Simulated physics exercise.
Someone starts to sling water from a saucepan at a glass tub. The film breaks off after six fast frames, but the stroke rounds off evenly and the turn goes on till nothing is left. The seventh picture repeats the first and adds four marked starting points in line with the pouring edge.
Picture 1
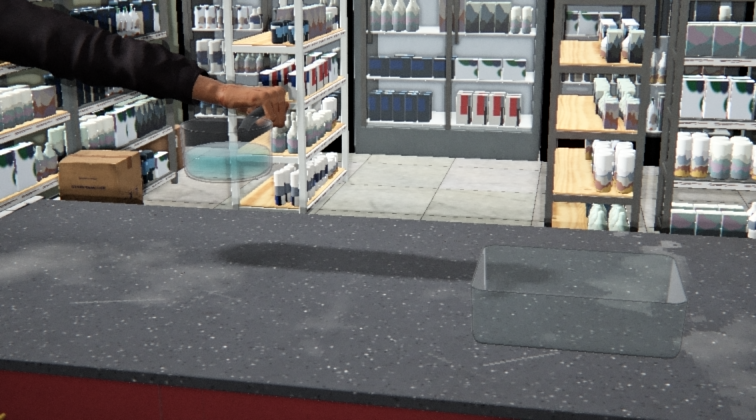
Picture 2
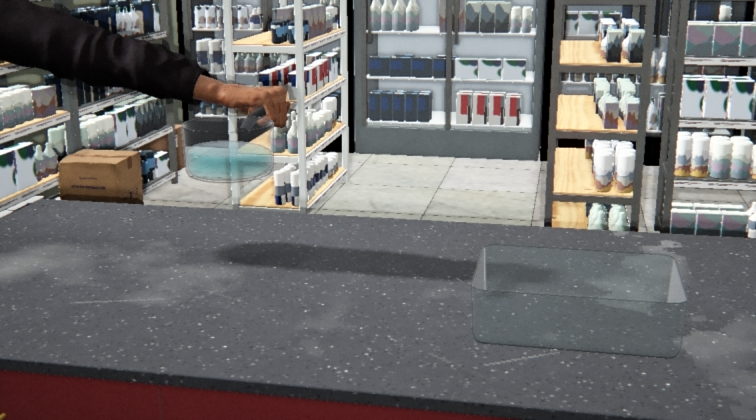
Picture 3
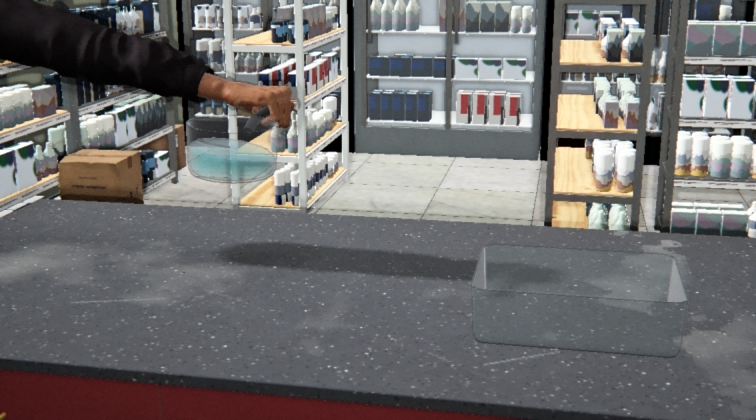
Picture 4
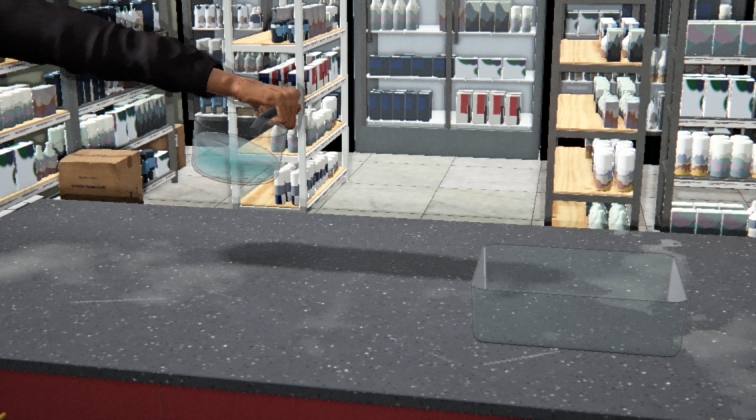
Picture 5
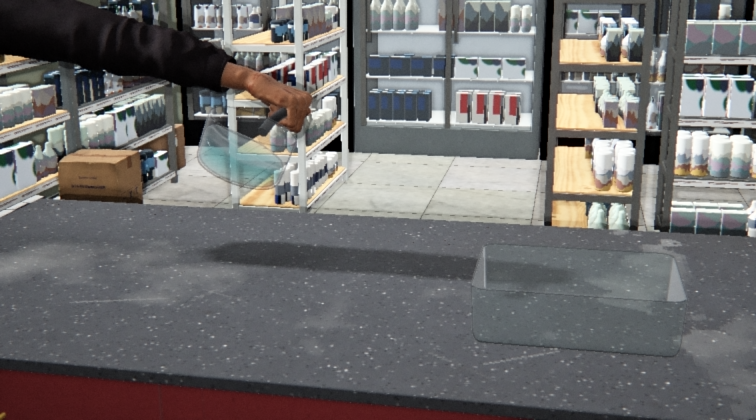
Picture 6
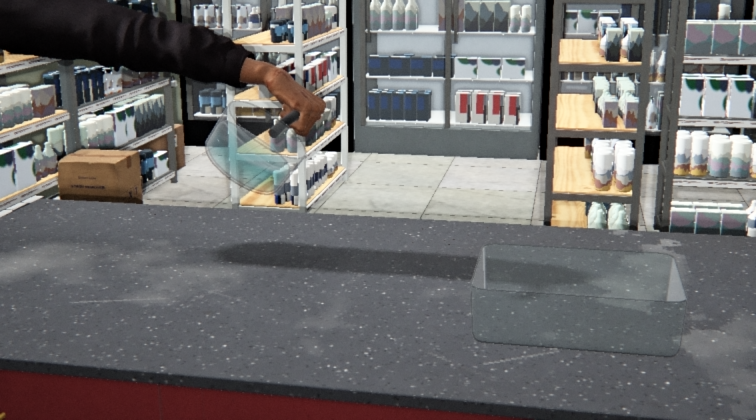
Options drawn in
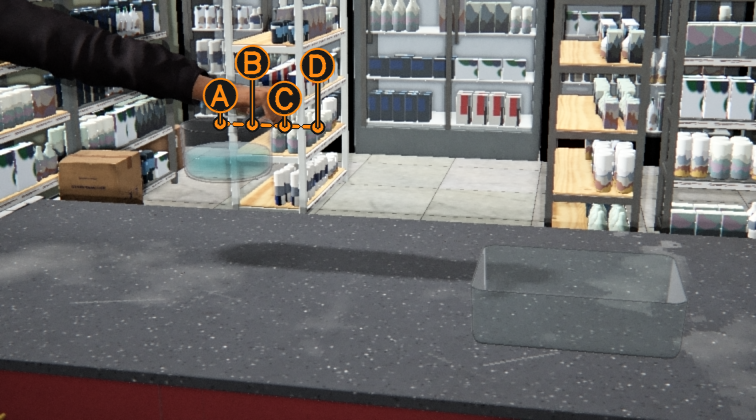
A dark-sleeved arm held a clear saucepan of bluish water level above a speckled counter, then tilted it further and further toward the right, where an empty glass tub sat still.
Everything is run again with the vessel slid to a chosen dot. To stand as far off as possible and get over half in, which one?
The answer is spot D.
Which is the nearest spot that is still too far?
C it is.
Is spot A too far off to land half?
Yes, that goes wrong.
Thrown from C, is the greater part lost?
Yes, it does.
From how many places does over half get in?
One.
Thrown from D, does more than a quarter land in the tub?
Yes, it does.
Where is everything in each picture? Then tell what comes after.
Upright, lip at (268, 125); tub from (472, 340) to (680, 357); nothing has left yet.
Upright, lip at (269, 125); nothing has left yet.
Tipped about 3°, lip at (274, 127); nothing has left yet.
Tipped about 10°, lip at (283, 133); nothing has left yet.
Tipped about 22°, lip at (293, 143); nothing has left yet.
Tipped about 36°, lip at (303, 156); nothing has left yet.
On the marked copy, A at (220, 123); B at (252, 124); C at (284, 126); D at (317, 127).
Choosing A, about 0 % lands in the tub, 100 % falls short.
Choosing B, about 0 % lands in the tub, 97 % falls short and 3 % goes beside or beyond.
Choosing C, about 7 % lands in the tub, 89 % falls short and 4 % goes beside or beyond.
Choosing D, about 67 % lands in the tub, 22 % falls short and 11 % goes beside or beyond.
